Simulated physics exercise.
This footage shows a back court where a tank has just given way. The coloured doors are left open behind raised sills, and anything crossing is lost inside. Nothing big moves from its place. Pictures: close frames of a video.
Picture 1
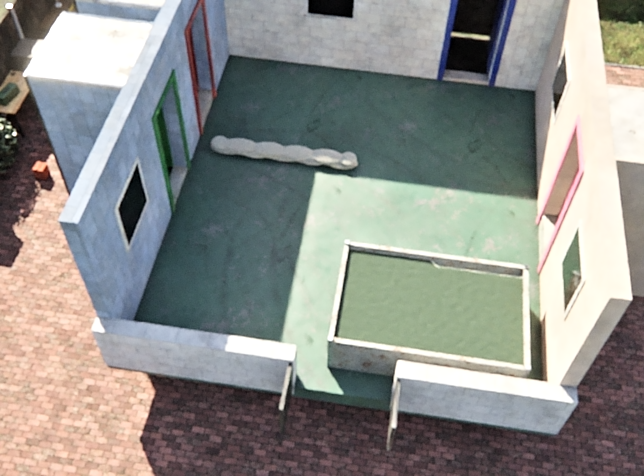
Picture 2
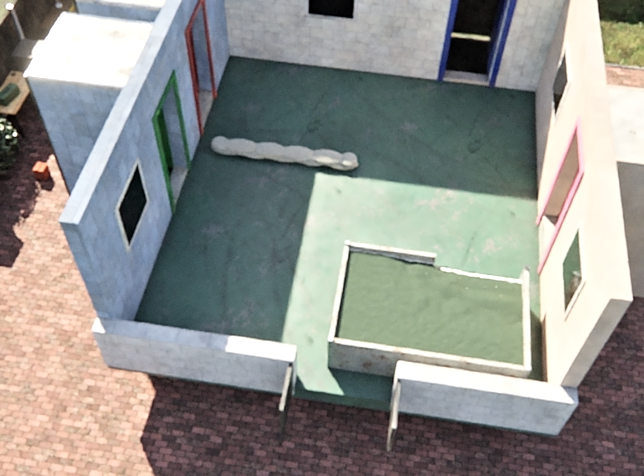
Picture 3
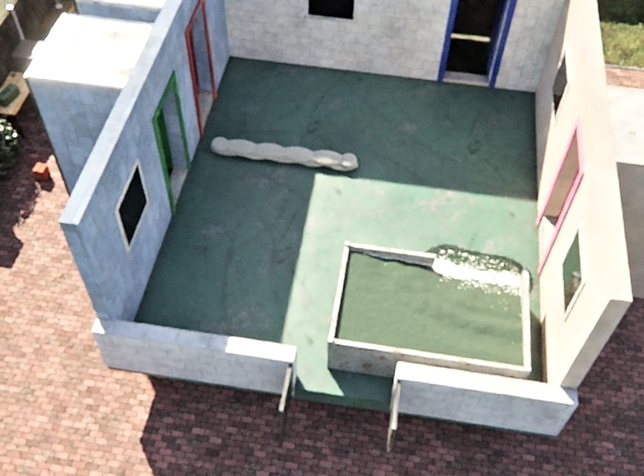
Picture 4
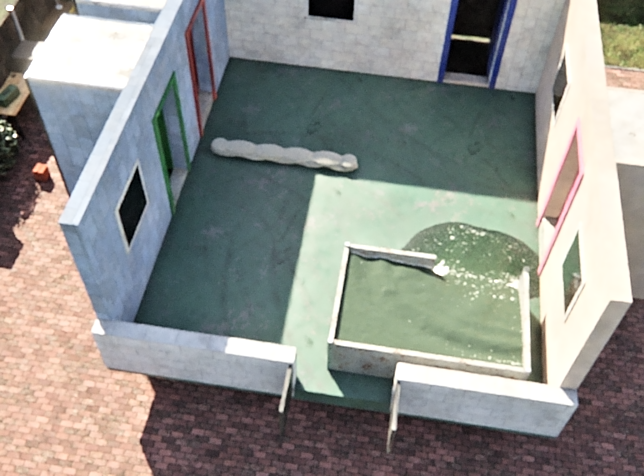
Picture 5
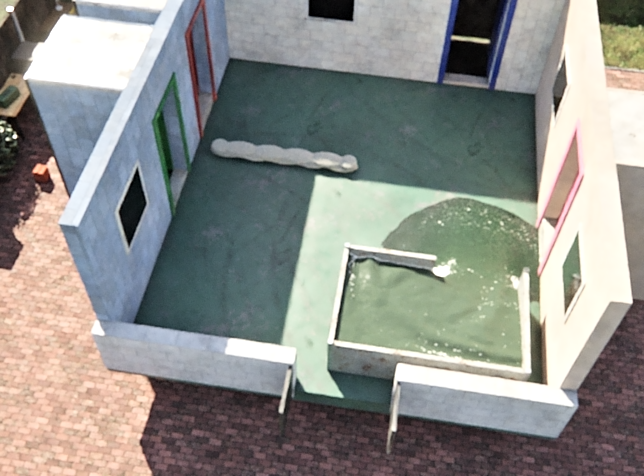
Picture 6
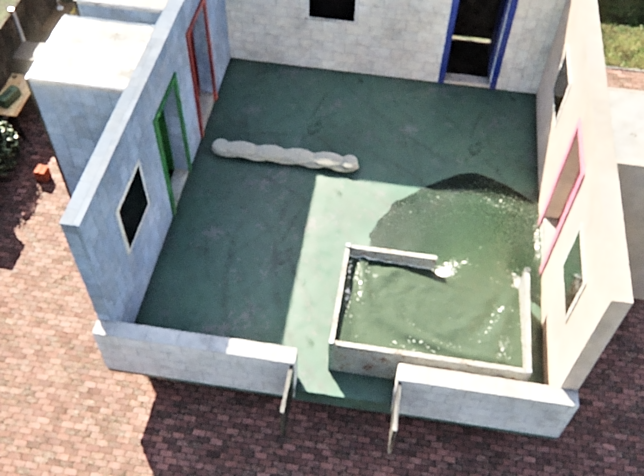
Water pours through a gap in the tank's far side and spreads across the green floor.
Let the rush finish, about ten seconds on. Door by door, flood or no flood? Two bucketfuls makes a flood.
In the end the blue door will most likely go past the limit; the red door will most likely keep inside the limit; the green door will most likely keep inside the limit; the pink door will most likely keep inside the limit.
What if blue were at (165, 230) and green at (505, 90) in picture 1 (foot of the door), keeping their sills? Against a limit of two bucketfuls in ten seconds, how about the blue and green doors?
Well, the blue door falls below the limit, but the green door overflows.
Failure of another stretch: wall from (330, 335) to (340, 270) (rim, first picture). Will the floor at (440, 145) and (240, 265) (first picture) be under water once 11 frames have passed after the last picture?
In the order asked: The first spot is untouched and the second is swamped.
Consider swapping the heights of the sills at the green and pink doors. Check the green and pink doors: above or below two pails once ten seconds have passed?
I'd say green door doesn't reach it while pink door gets too much.
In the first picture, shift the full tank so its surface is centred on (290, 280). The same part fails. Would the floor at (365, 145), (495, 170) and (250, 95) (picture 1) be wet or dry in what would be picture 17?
Hit, hit, spared.
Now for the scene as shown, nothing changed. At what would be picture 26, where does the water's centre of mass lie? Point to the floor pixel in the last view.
My guess is about (444, 217).
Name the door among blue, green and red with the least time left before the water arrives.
Call: The blue one.
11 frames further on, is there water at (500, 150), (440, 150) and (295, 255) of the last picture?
The three points read soaked through, soaked through and clear.
A moment on, water covers 30 % of the floor; the blue door not reached, the red door not reached, the green door not reached, the pink door wet at the sill, nothing in.
Next, water covers 40 % of the floor; the blue door over two buckets in, the red door not reached, the green door not reached, the pink door wet at the sill, nothing in.
Then, water covers 45 % of the floor; the blue door far over two buckets in, the red door not reached, the green door not reached, the pink door wet at the sill, nothing in.
Later, water covers 60 % of the floor; the blue door far over two buckets in, the red door wet at the sill, nothing in, the green door wet at the sill, nothing in, the pink door wet at the sill, nothing in.
In the end, water covers 90 % of the floor; the blue door far over two buckets in, the red door wet at the sill, nothing in, the green door wet at the sill, nothing in, the pink door wet at the sill, nothing in.
